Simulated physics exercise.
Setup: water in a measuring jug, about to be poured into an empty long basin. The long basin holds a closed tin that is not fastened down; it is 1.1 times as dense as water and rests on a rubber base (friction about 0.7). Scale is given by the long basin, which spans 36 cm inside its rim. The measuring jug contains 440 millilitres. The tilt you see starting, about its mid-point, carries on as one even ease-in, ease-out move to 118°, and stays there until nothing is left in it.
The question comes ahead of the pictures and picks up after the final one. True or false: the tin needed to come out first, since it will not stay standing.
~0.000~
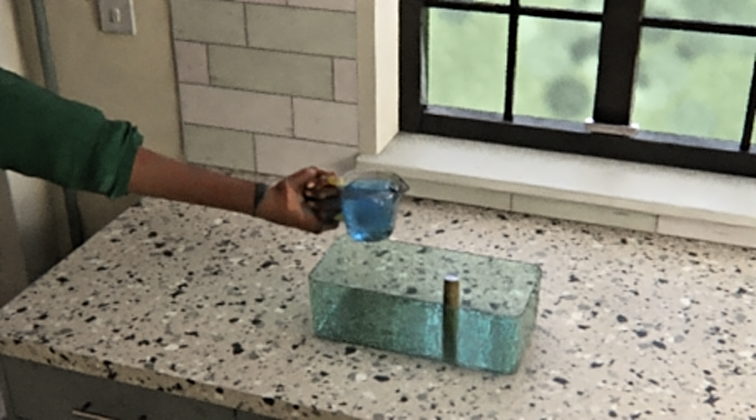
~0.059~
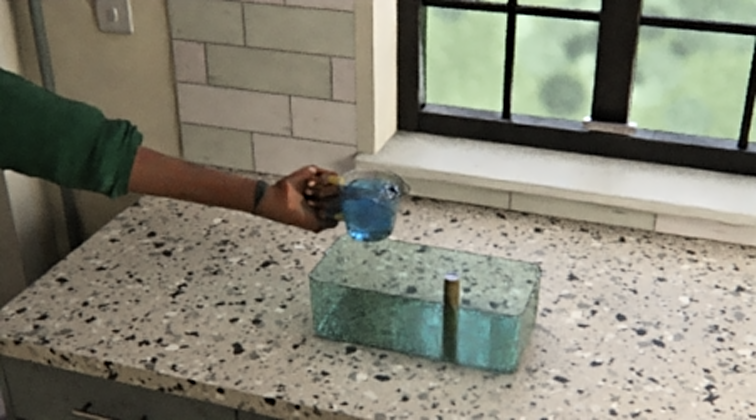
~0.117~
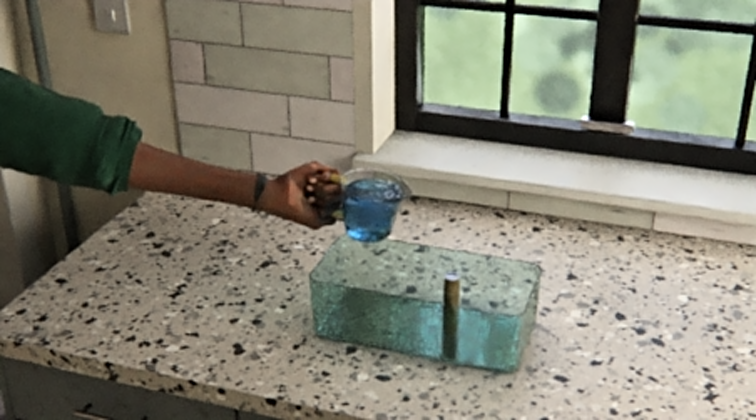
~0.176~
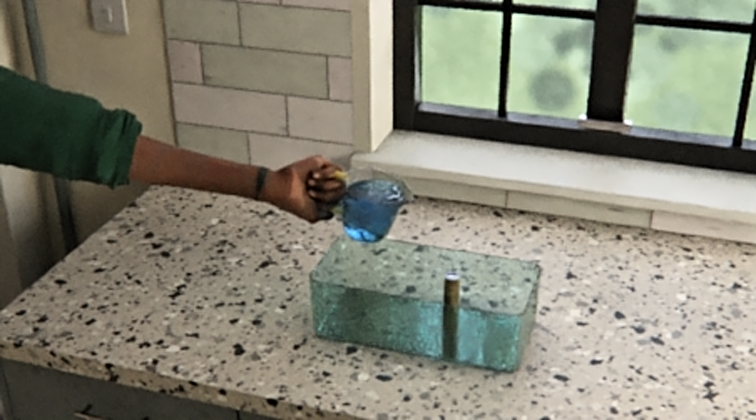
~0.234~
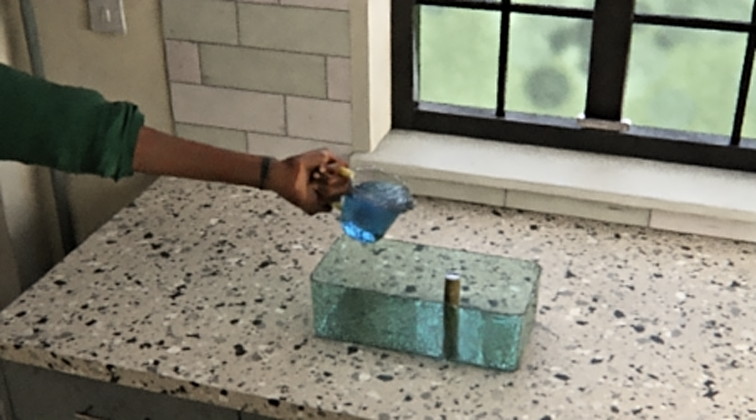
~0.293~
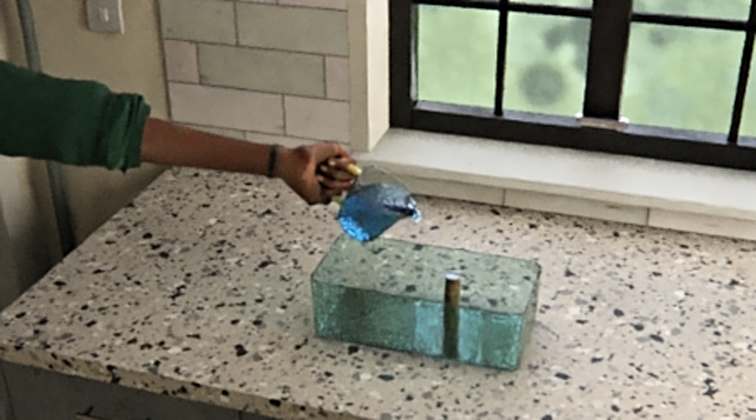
True.
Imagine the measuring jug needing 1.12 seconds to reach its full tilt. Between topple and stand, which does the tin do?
After the tilt, the tin has tipped over.
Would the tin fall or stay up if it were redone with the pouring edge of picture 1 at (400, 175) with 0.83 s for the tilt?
After that, the tin overturns.
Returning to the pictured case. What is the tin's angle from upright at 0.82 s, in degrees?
It sits at roughly 15°.
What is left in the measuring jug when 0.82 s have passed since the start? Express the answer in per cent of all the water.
Around 1 percent of it.
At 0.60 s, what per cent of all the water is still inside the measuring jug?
About 32 per cent.
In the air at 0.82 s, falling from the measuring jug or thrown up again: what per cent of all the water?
Airborne fraction: Approx. 2 %.
After 0.60 s the tilt is 99° and 32 per cent is still to pour; the tin stands 1 cm from where it began.
After 0.82 s the tilt is 118° and 1 per cent is still to pour; the tin leans 13°.
After 1.06 s the tilt is 118° and 0 per cent is still to pour; the tin lies on its side.
After 1.31 s the tilt is 118° and 0 per cent is still to pour; the tin lies on its side.
In the end the tin lies on its side.
